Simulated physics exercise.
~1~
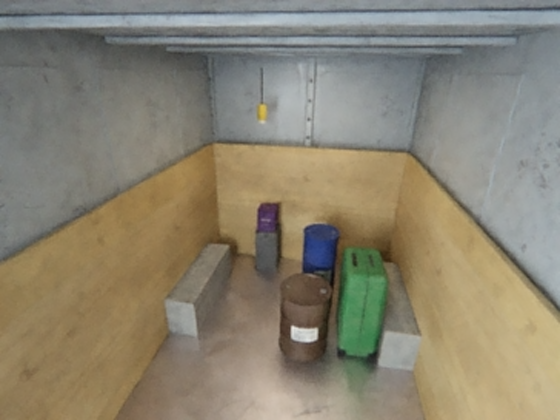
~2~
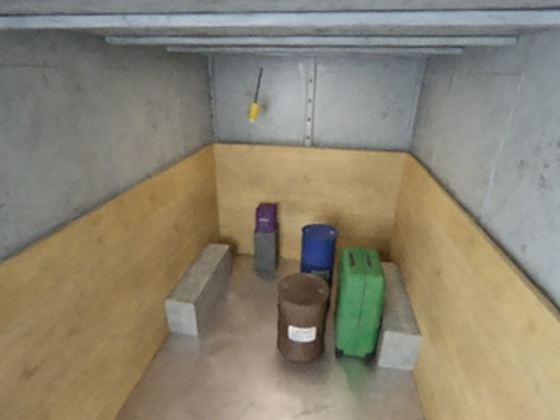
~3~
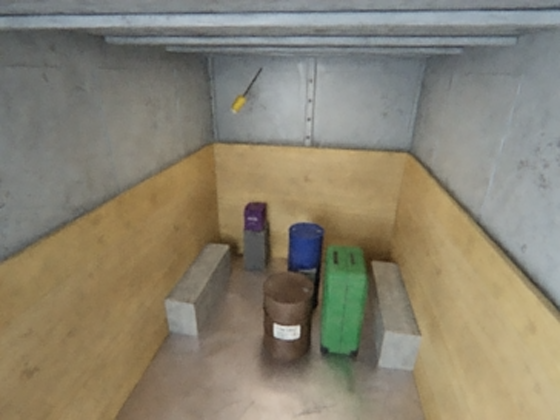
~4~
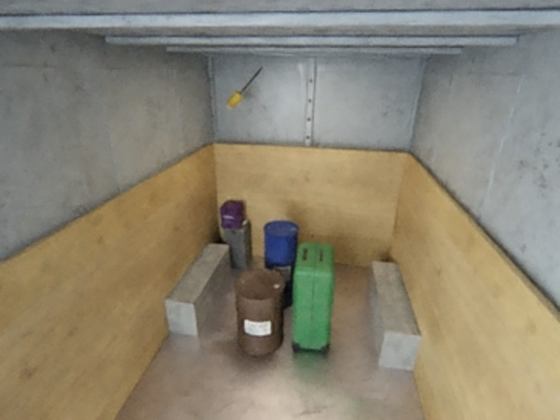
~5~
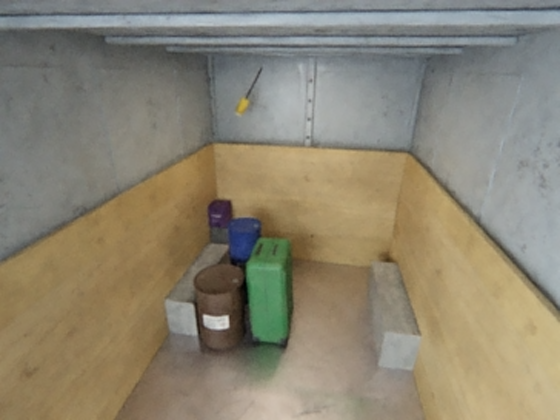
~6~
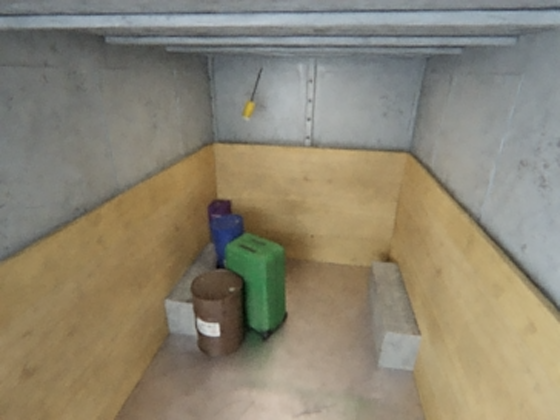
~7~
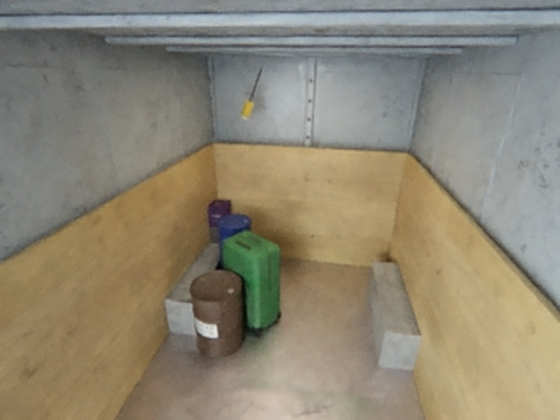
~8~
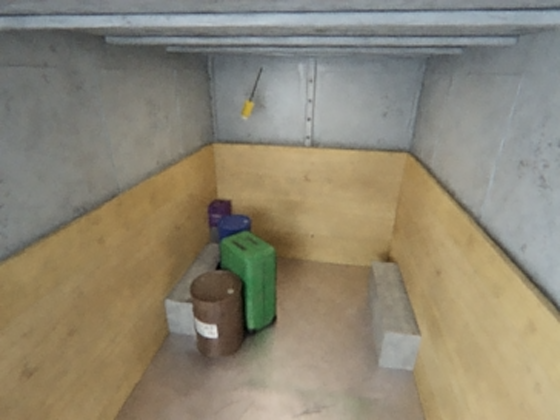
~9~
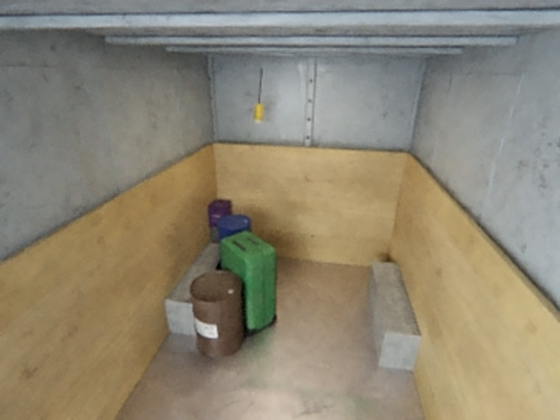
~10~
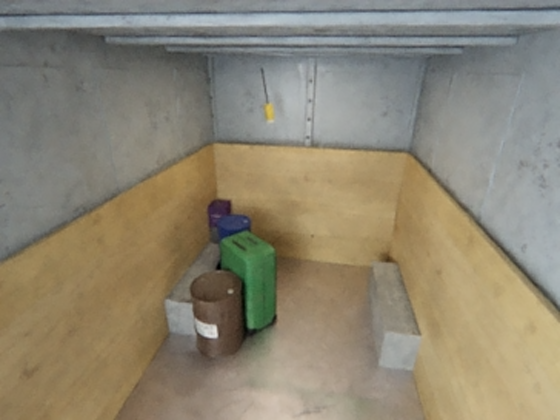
Green case, brown and blue drums and stacked boxes sliding left across a van's load bay, ending upright, bunched by the left wall.
